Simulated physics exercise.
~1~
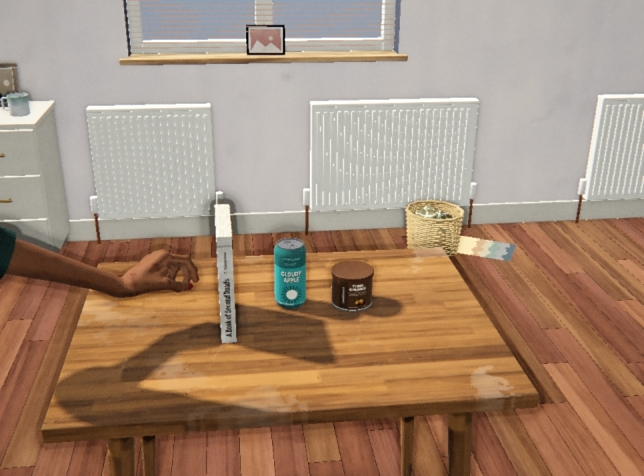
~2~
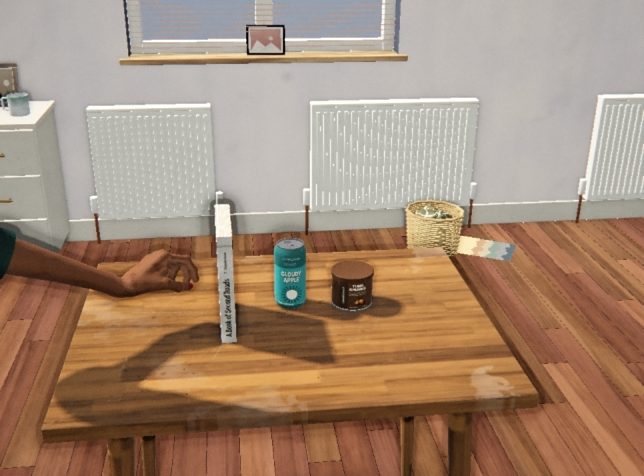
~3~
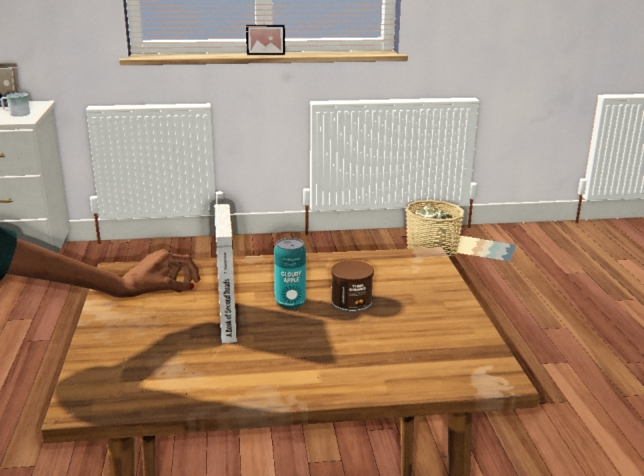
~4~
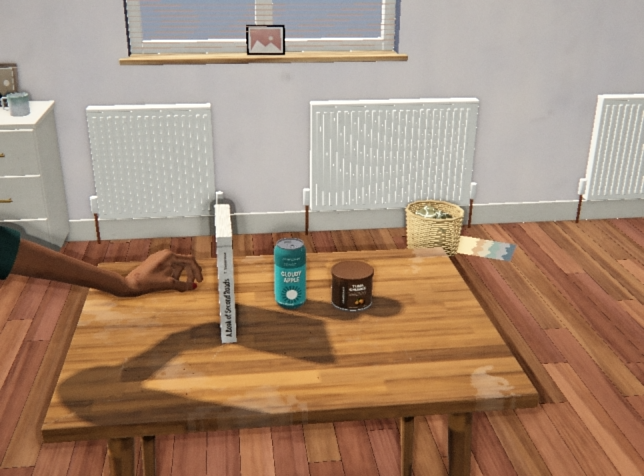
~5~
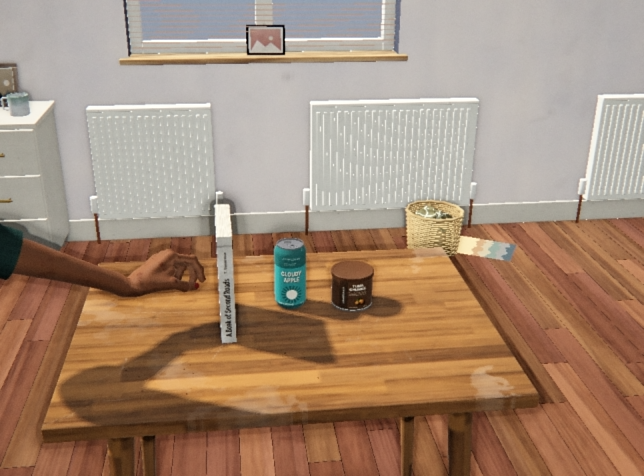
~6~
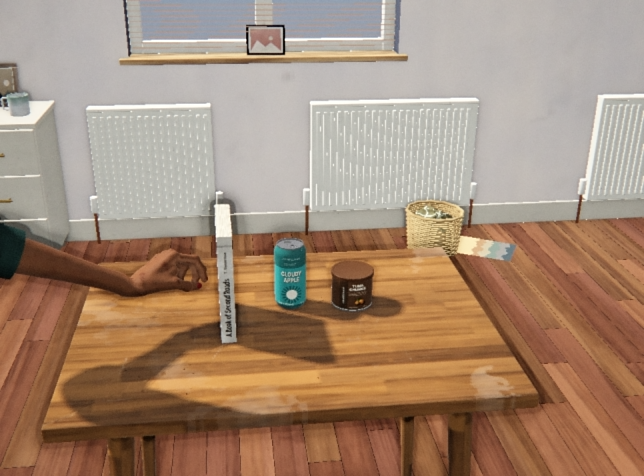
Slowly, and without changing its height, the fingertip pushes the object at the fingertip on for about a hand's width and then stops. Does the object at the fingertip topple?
Yes, it is going to give way and fall.
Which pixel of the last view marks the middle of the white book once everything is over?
Near (253, 311).
Then, 0.90 s later than the last frame, white book tilted by 45° near (264, 277).
Then, 1.20 s later than the last frame, white book on its side near (258, 310).
When it is over, lying over on the table, white book. End places, in pixels of the last picture, white book near (253, 311).
